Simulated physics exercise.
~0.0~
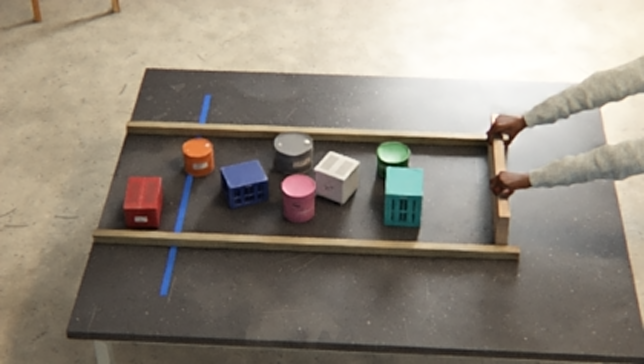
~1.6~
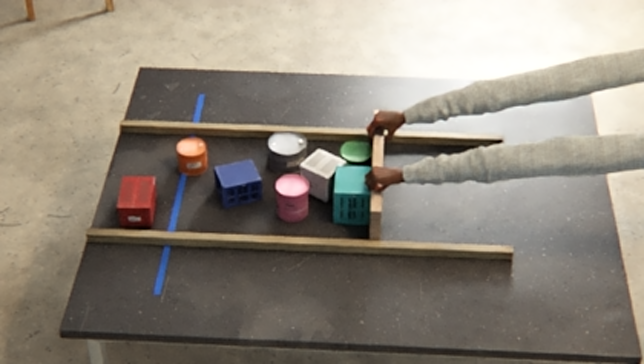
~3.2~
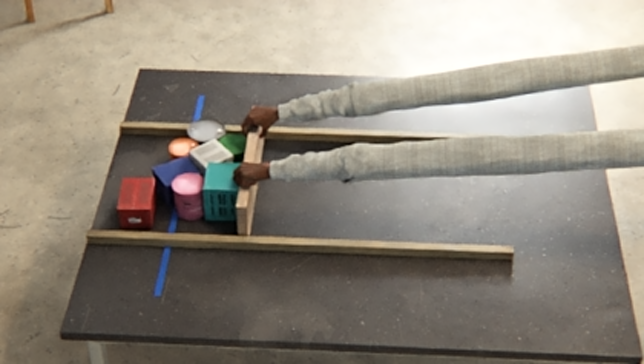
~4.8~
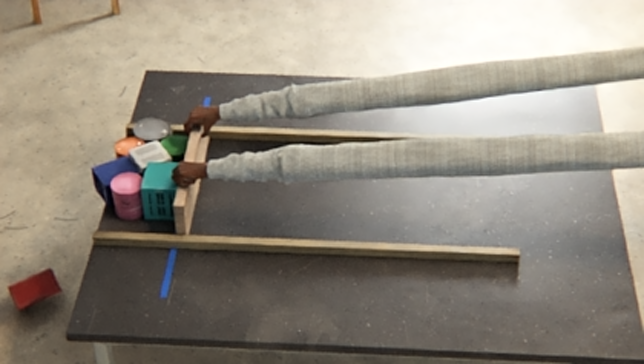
Wooden plank pushed left by two hands, bunching crates and pails past blue tape, the red container falling off the table.
